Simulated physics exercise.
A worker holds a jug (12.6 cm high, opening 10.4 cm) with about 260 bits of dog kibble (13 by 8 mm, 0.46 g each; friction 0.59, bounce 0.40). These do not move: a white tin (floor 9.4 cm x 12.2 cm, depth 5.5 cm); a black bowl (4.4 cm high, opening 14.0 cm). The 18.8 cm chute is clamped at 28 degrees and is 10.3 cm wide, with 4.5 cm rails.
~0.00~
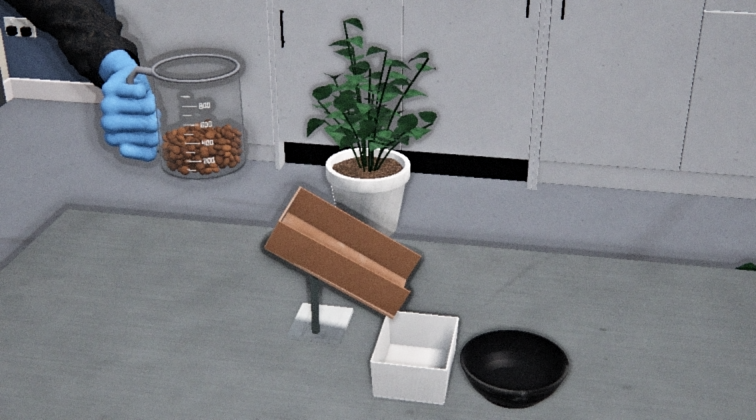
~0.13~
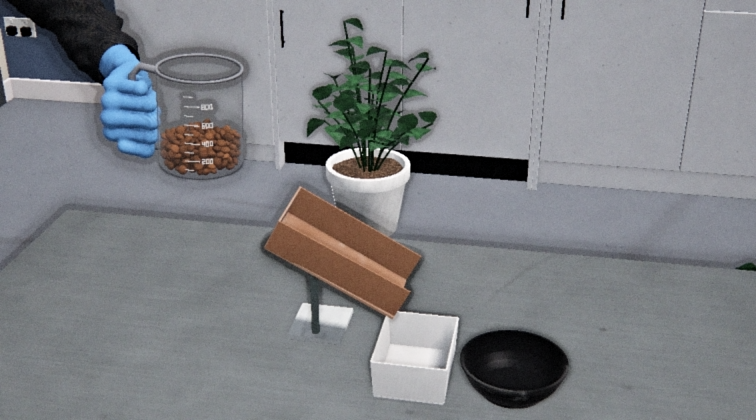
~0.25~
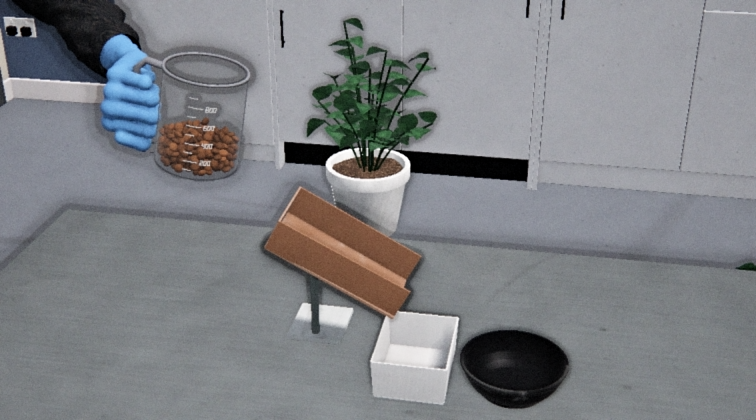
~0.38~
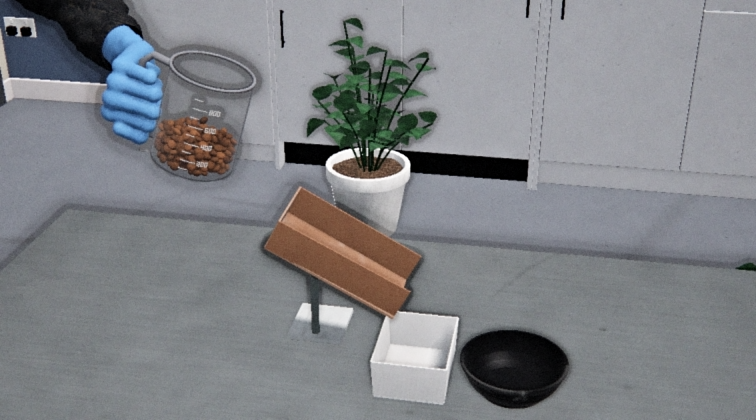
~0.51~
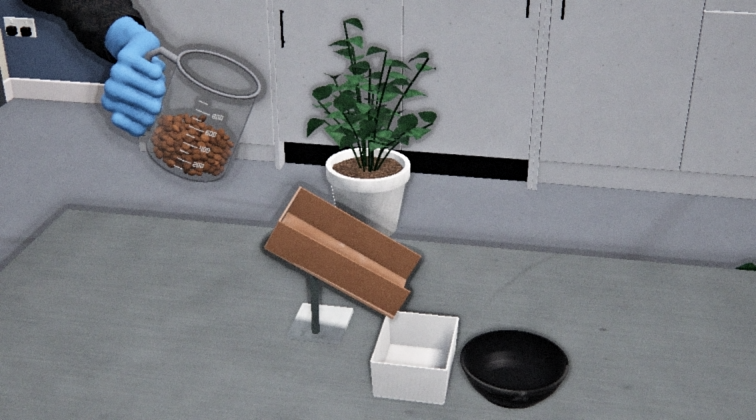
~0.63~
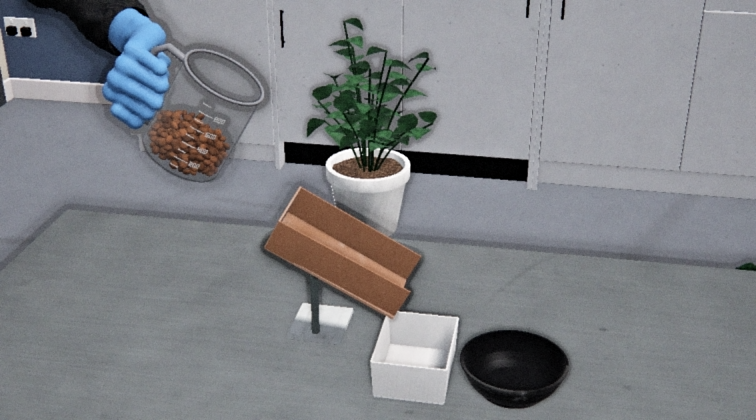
In a room with pale cabinets along the back, a grey tabletop is seen from slightly above by a still camera. A brown sloping chute on a stand sits near a leafy plant in a white pot, with a square white tin and a round black bowl at right. At upper left, a blue-gloved hand steadily tilts a clear jug of brown kibble rightward, and the pieces shift inside.
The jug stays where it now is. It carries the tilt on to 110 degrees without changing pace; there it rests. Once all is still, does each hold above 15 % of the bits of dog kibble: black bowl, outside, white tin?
Black bowl under, outside over, white tin under.
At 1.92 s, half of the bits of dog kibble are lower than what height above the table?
About 34 cm.
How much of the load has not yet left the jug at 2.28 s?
Roughly 85 per cent.
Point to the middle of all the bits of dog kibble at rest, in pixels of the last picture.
Near (222, 351).
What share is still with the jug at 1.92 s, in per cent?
Roughly 100 per cent.
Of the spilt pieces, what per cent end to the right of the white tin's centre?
Some 0 per cent.
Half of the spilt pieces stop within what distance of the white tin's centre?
Some 24 cm.
Then, at 1.13 s, tilt 59 degrees; jug 100 %; middle of all pieces near (179, 134).
After 1.54 s, tilt 81 degrees; jug 100 %; middle of all pieces near (178, 129).
Then, at 1.92 s, tilt 102 degrees; jug 100 %; middle of all pieces near (180, 126).
After 2.28 s, tilt 110 degrees; slope 10 %, jug 85 %; middle of all pieces near (202, 153).
By 4.1 s all is still; white tin 0 %, slope 0 %, outside 55 %, black bowl 0 %, jug 45 %.
